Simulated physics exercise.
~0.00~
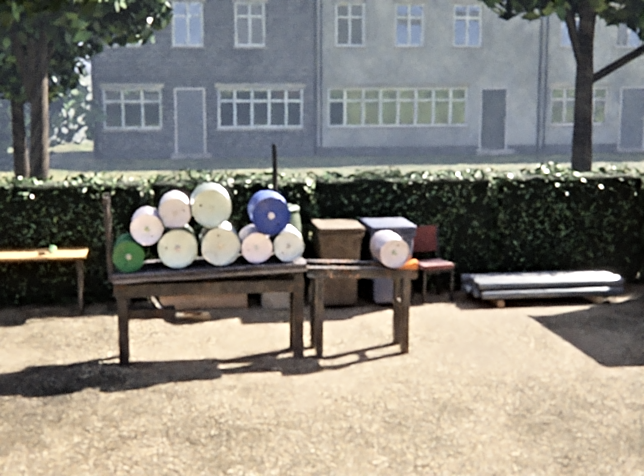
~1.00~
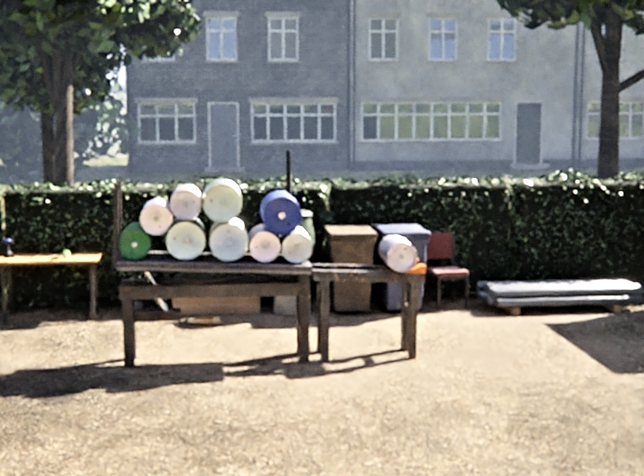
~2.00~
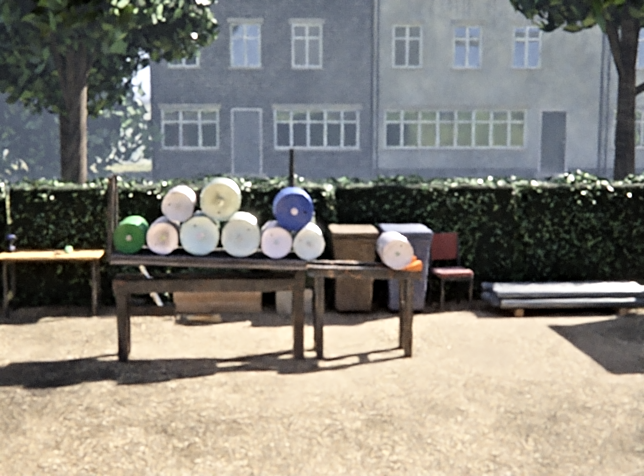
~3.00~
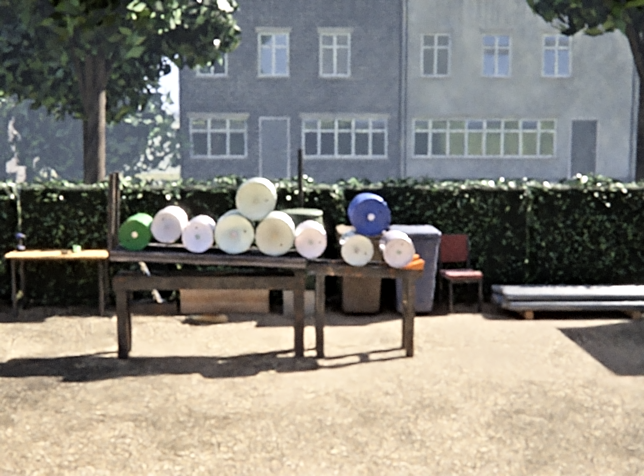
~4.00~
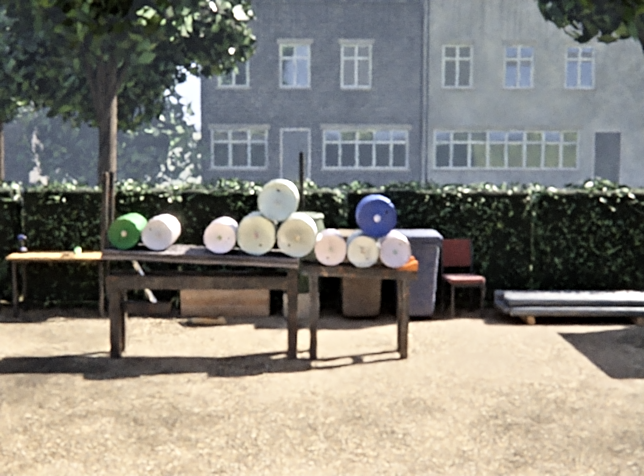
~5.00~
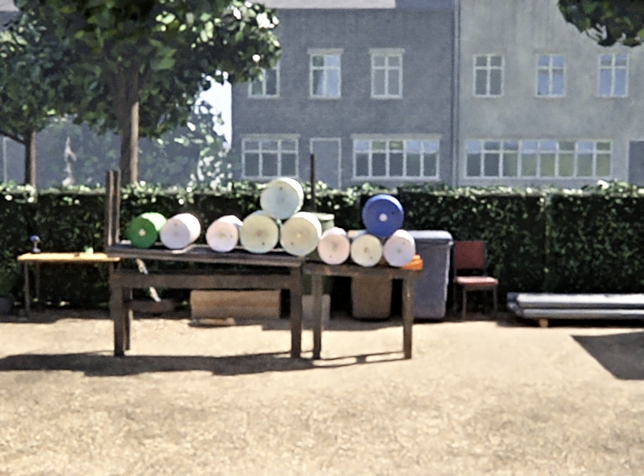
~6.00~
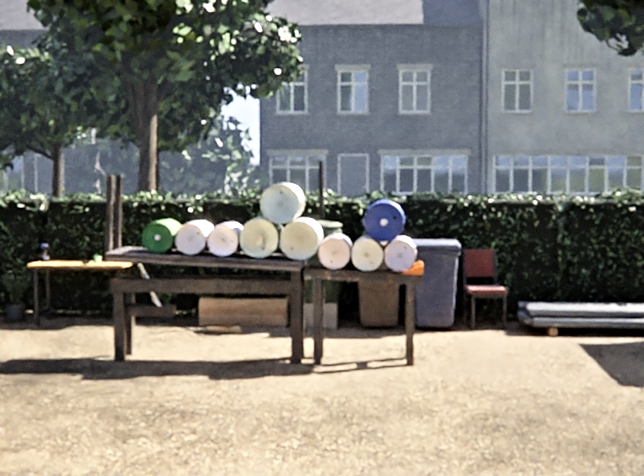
In this clip, pale, green and blue drum-like containers sit piled on a wooden rack before a hedge as the view drifts sideways; several roll right, the blue one riding on top, and they end spread along the rack, green at left and blue atop others at right.
